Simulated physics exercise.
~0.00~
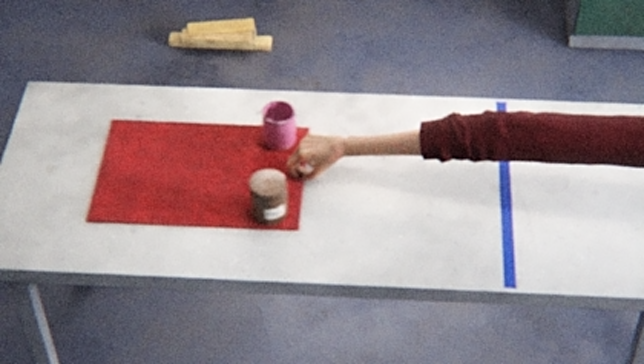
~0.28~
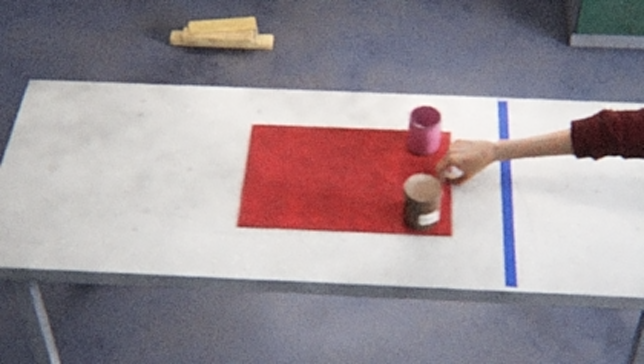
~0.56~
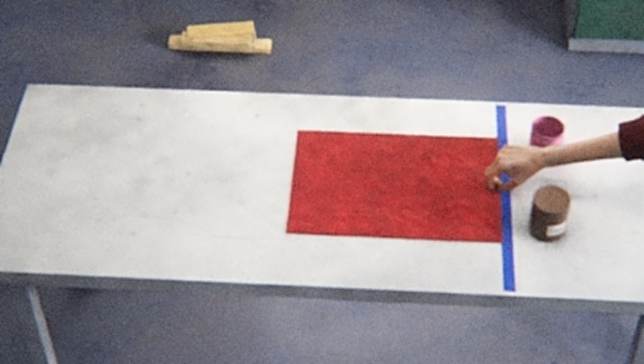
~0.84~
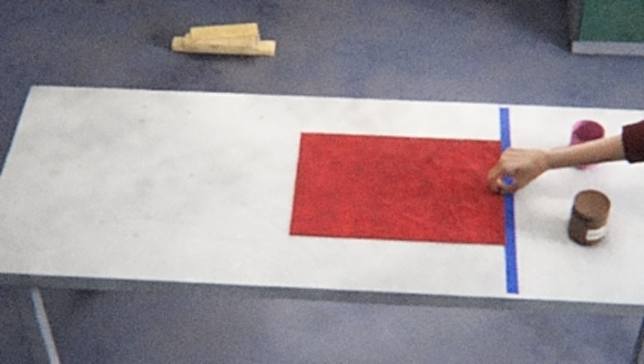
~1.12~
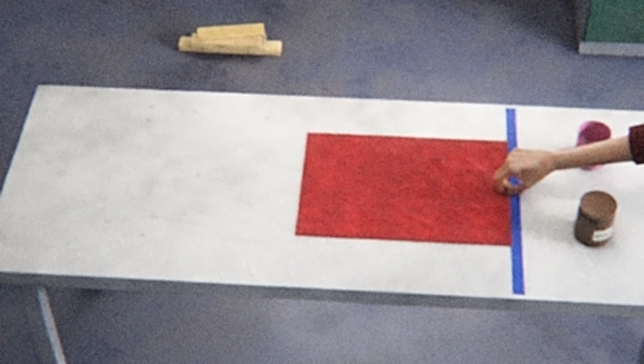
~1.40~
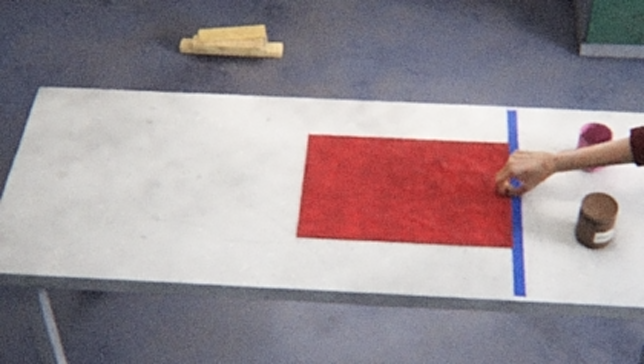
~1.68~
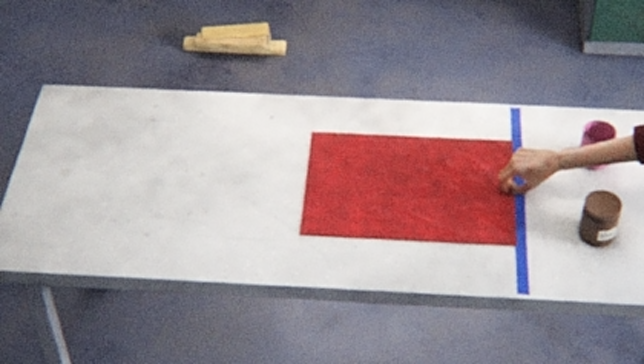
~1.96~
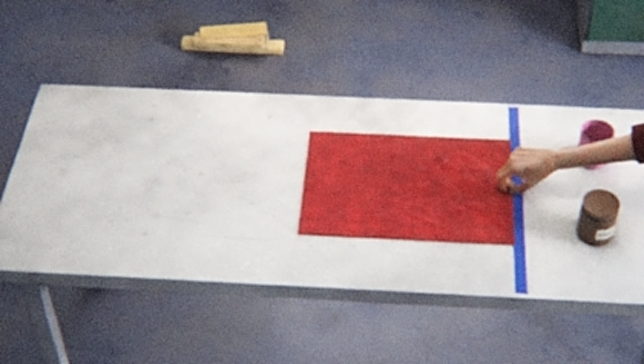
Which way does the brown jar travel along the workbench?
The brown jar travels to the right, sliding off the red cloth and past the blue tape.
